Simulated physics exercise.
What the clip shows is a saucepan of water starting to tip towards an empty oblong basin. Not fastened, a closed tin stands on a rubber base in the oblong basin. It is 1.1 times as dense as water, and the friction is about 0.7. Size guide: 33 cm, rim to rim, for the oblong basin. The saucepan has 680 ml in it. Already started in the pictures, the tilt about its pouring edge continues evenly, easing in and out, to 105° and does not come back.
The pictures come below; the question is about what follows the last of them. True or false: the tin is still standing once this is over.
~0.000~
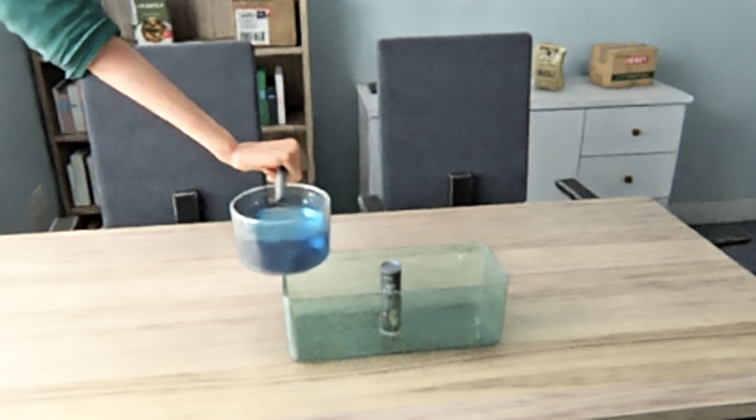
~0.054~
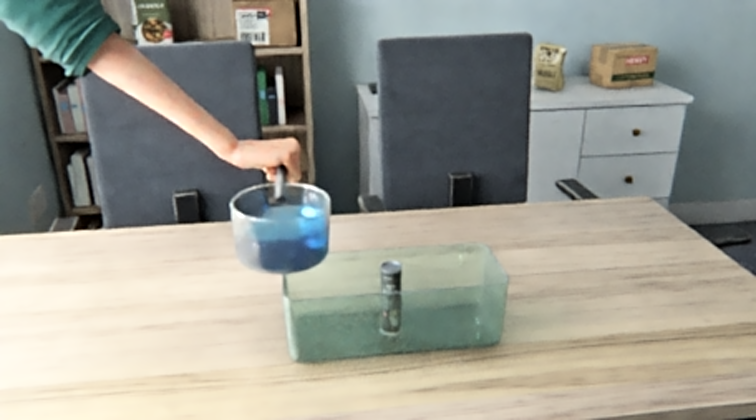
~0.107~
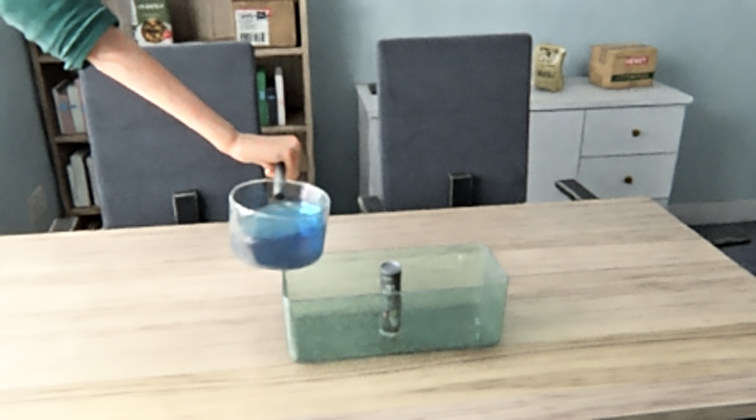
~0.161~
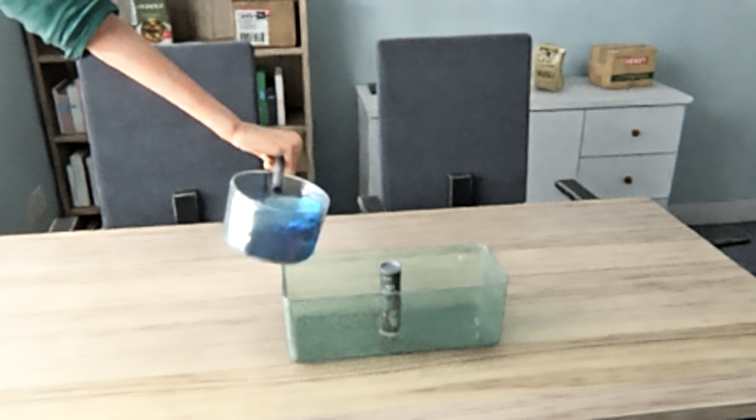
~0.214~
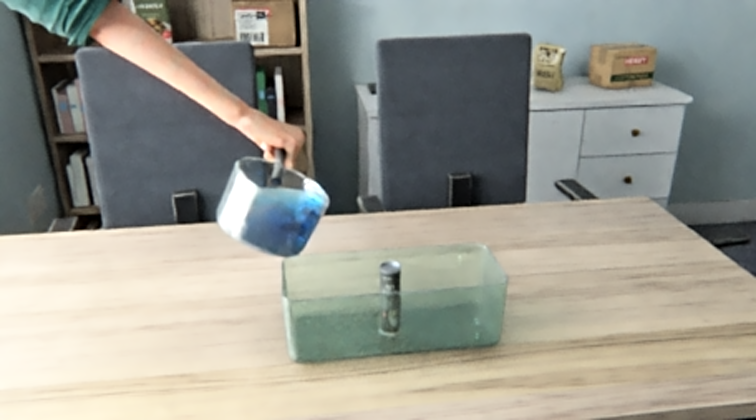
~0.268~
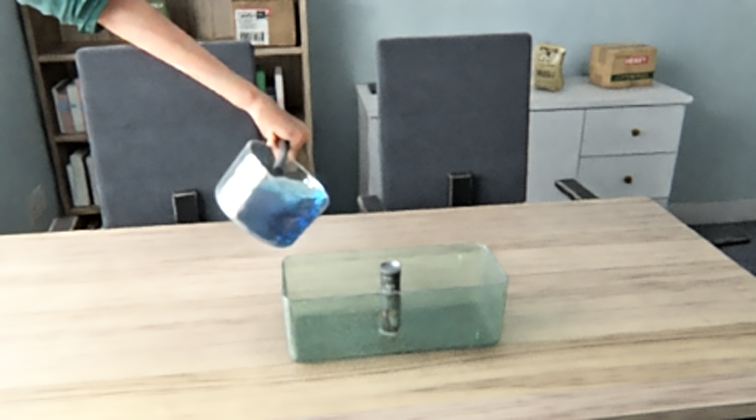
True.
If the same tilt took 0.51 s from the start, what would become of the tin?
In that case the tin stays vertical.
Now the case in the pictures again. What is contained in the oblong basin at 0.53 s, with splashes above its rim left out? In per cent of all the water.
Estimate - around 3 in a hundred parts.
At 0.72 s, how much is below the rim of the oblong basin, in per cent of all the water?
I'd put it at roughly 74 per cent.
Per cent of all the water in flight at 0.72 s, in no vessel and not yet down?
Some 20 % is up in the air.
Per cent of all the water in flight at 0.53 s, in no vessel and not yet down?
50 %.
Then, 0.53 s in, the tilt is 98° and 48 per cent is still to pour; the tin stands where it began.
Then, 0.72 s in, the tilt is 105° and 6 per cent is still to pour; the tin stands where it began.
Then, 0.91 s in, the tilt is 105° and 1 per cent is still to pour; the tin stands where it began.
Then, 1.13 s in, the tilt is 105° and 0 per cent is still to pour; the tin stands where it began.
Finally, the tin stands where it began.
